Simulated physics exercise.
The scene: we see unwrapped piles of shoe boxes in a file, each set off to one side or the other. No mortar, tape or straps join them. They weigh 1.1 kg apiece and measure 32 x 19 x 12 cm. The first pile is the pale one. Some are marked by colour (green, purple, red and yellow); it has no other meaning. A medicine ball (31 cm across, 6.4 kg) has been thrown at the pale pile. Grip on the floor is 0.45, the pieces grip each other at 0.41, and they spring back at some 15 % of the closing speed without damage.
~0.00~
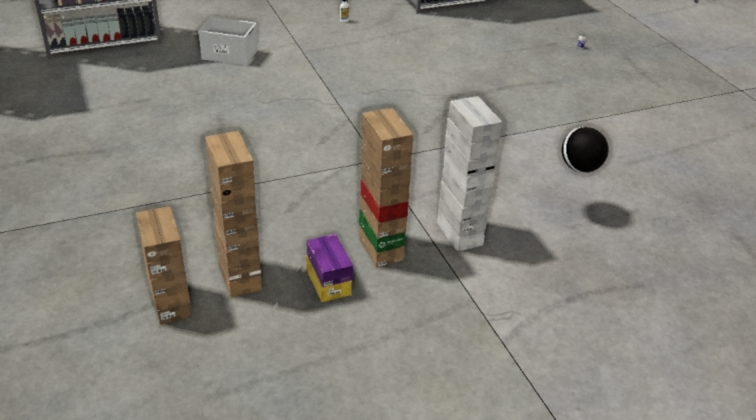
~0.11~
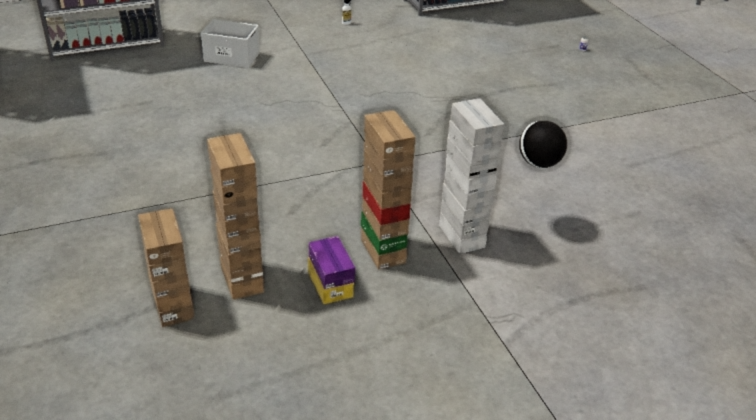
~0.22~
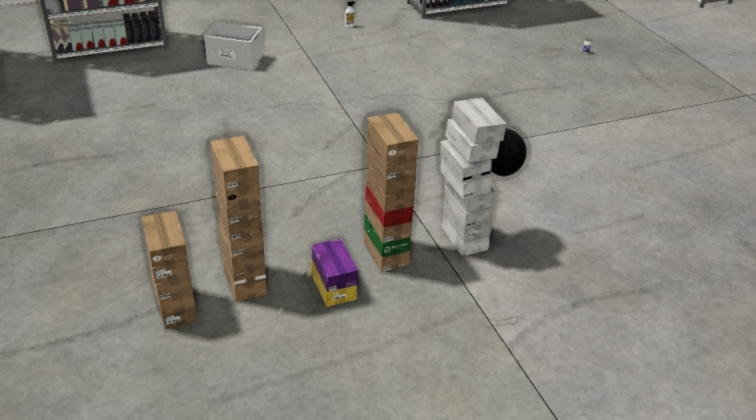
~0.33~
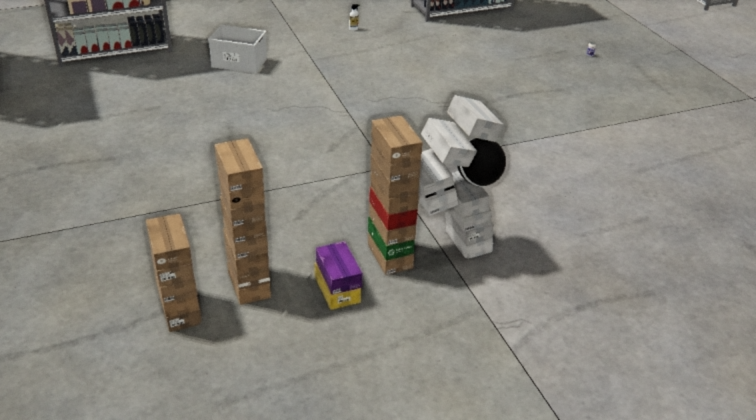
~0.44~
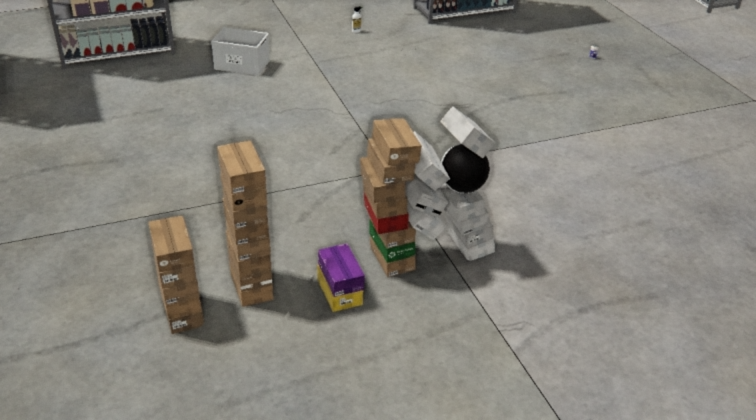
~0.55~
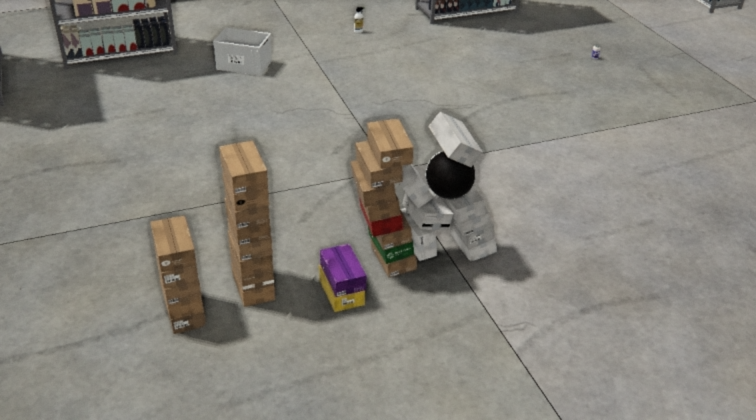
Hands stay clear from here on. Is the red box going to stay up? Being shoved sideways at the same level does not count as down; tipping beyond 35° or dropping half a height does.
In the end the red box falls.
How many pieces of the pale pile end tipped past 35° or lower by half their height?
4 pale pieces.
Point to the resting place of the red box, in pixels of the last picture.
Near (309, 233).
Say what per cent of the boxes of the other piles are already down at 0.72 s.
At that moment 0 per cent.
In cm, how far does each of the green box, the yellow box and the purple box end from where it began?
About: Green 25, yellow 0, purple 5.
After 0.72 s, 4 of the pale pile down; none of the 23 other boxes down, 8 disturbed; red box leaning 17°; green box leaning 13°.
After 1.02 s, 4 of the pale pile down; 7 of the 23 other boxes down; red box leaning 41°, 8 cm lower; green box leaning 38°, 54 mm lower.
After 1.60 s, 4 of the pale pile down; 7 of the 23 other boxes down; red box leaning 41°, 22 cm lower; green box leaning 30°, 8 cm lower.
After 2.48 s, 4 of the pale pile down; 11 of the 23 other boxes down; red box leaning 48°, 26 cm lower; green box leaning 29°, 8 cm lower.
At rest (4.2 s), 4 of the pale pile down; 11 of the 23 other boxes down; red box leaning 48°, 26 cm lower; green box leaning 23°, 9 cm lower; purple box shifted 37 mm. As the last picture would show them, middles, red box near (309, 233), green box near (362, 253).
